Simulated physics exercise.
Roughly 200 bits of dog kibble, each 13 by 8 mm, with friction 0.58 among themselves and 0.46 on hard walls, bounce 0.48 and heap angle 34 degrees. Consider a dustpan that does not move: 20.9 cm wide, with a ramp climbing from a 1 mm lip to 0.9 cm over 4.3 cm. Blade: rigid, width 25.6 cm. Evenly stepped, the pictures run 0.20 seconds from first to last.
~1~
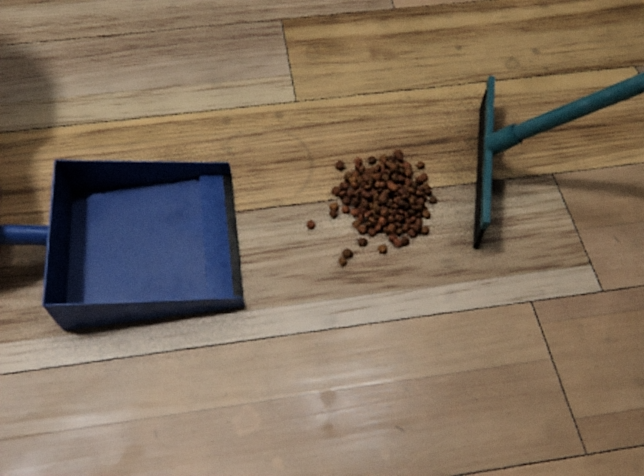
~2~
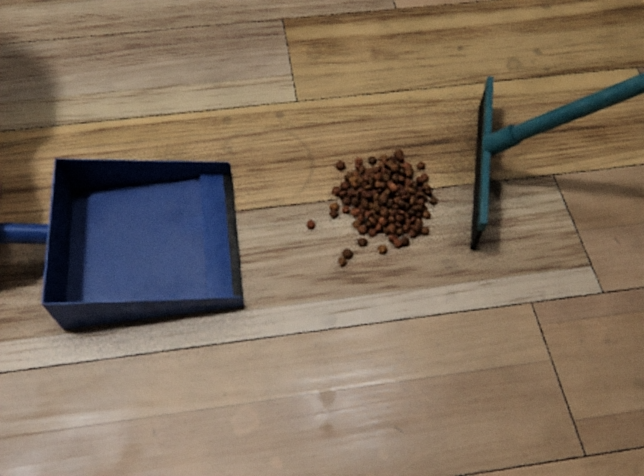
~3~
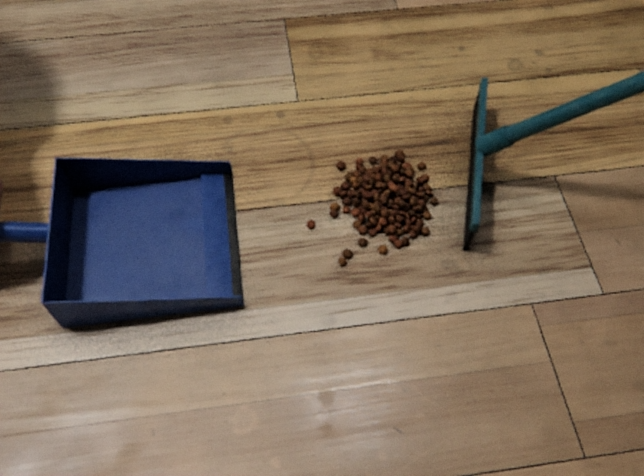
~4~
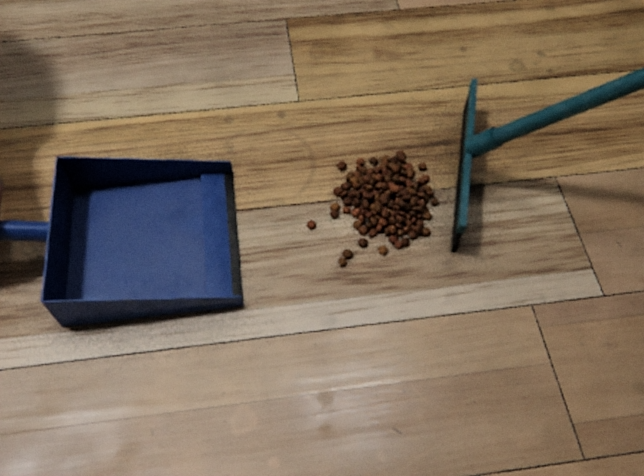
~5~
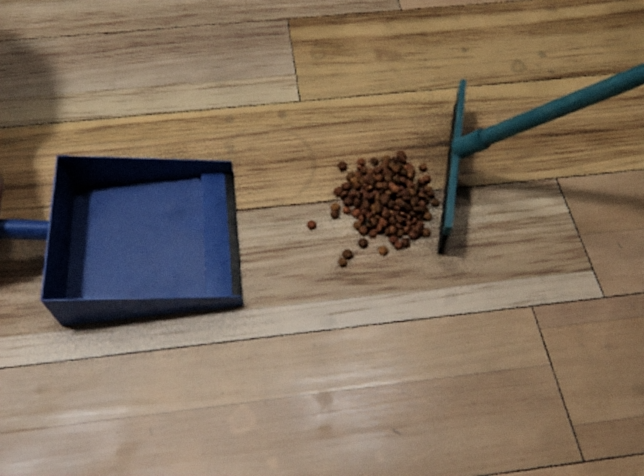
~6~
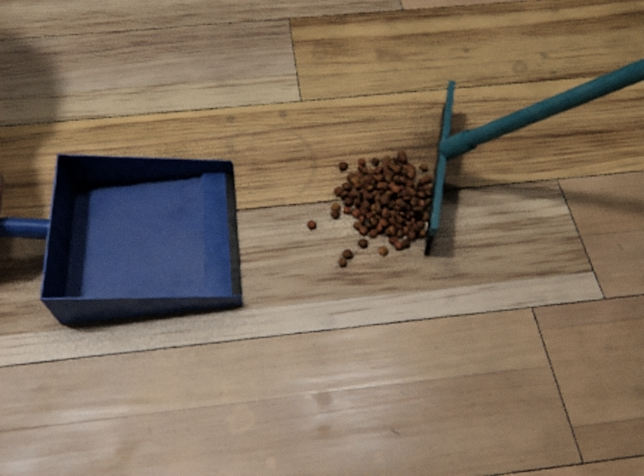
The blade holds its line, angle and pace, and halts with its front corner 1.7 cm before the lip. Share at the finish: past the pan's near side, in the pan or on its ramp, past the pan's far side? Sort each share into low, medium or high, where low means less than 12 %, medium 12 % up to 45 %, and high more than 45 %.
Shares - near side: Low, pan: Medium, far side: Medium.
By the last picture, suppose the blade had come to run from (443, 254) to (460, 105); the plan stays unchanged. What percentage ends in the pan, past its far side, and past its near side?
Pan 0; far 10; near 5.
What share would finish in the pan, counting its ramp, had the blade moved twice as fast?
Share: About 30 %.
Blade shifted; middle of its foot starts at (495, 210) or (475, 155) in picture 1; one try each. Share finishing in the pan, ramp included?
I'd put it near 5 per cent for the first and near 20 per cent for the second.
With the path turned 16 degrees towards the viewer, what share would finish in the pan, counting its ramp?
In that case around 5 per cent.
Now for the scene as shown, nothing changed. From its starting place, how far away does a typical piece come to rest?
Median: Approx. 20 cm.
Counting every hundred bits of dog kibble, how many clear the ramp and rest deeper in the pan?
Estimate: Close to 0 per cent of the total.
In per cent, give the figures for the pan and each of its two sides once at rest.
In per cent - near side 0, pan 20, far side 20.
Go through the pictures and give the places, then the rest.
Blade from (485, 225) to (490, 84), moved 0.0 cm, 0 of the pieces shifted so far; middle of the pieces at (381, 196); pan at (139, 248), in the first picture.
Blade from (482, 226) to (489, 84), moved 0.3 cm, 0 of the pieces shifted so far; middle of the pieces at (381, 196), in the second picture.
Blade from (474, 227) to (483, 85), moved 1.4 cm, 0 of the pieces shifted so far; middle of the pieces at (382, 196), in the third picture.
Blade from (461, 228) to (473, 86), moved 3.1 cm, 0 of the pieces shifted so far; middle of the pieces at (382, 197), in the fourth picture.
Blade from (447, 230) to (462, 88), moved 4.9 cm, 0 of the pieces shifted so far; middle of the pieces at (383, 197), in the fifth picture.
Blade from (433, 231) to (451, 88), moved 6.7 cm, 7 of the pieces shifted so far; middle of the pieces at (383, 197); pan at (139, 244), in the sixth picture.
Then, 0.24 s after the last picture, middle of the blade 17 cm from the lip; 0 % over the lip, far side 10 %, near side 0 %.
Then, 0.41 s after the last picture, middle of the blade 10 cm from the lip; 0 % over the lip, far side 15 %, near side 0 %.
Then, 0.69 s after the last picture, middle of the blade 6 cm from the lip; 20 % over the lip, far side 20 %, near side 0 %.
In the end, near side 0 %, pan 20 %, far side 20 %, in front of the lip or behind the blade 60 %.
